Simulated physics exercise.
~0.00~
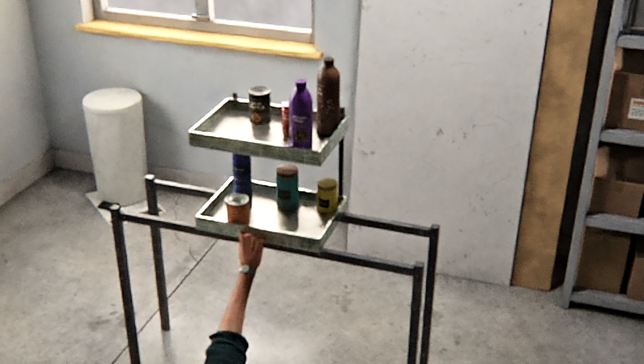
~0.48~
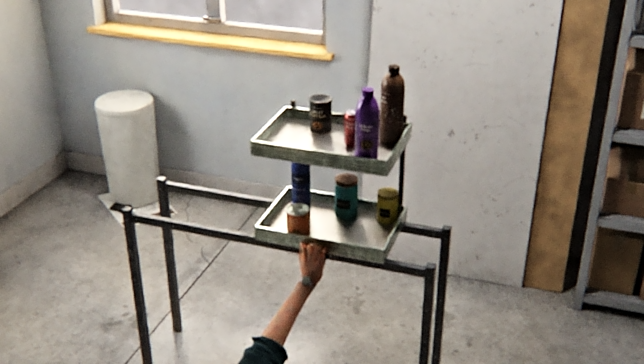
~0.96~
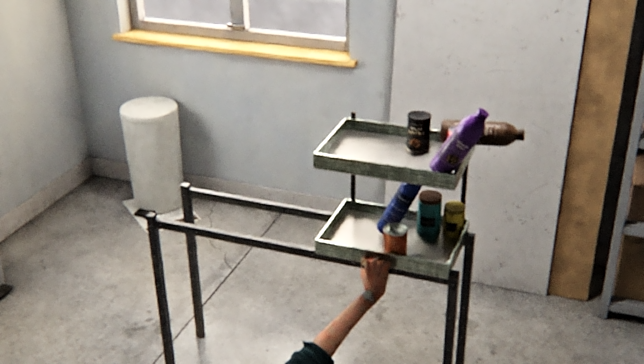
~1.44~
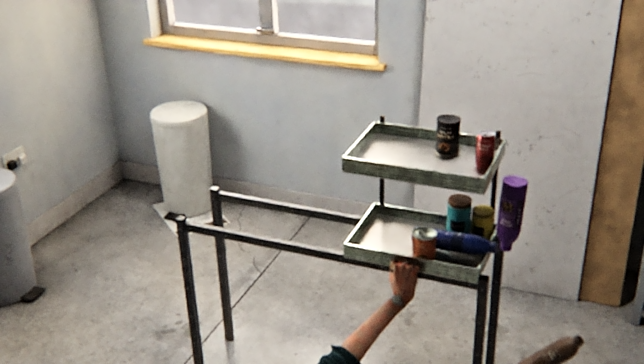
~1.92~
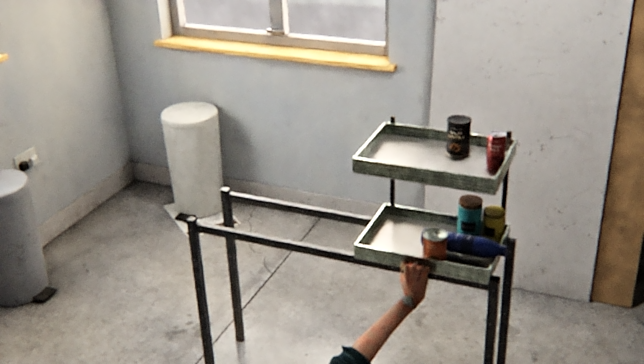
At the start, a hand grips the front of a two-level tray on a metal frame, with bottles, tins and jars standing on both shelves. The hand pushes the tray right, slowly at first and then faster, with everything still upright. As it reaches the right end, the brown bottle tips onto its side over the edge, while the purple bottle and the blue bottle lean over. The brown and purple bottles then drop off the right side, and the blue bottle falls flat on the lower shelf. Finally, the blue bottle lies there while the black tin, red can and remaining containers stand upright.
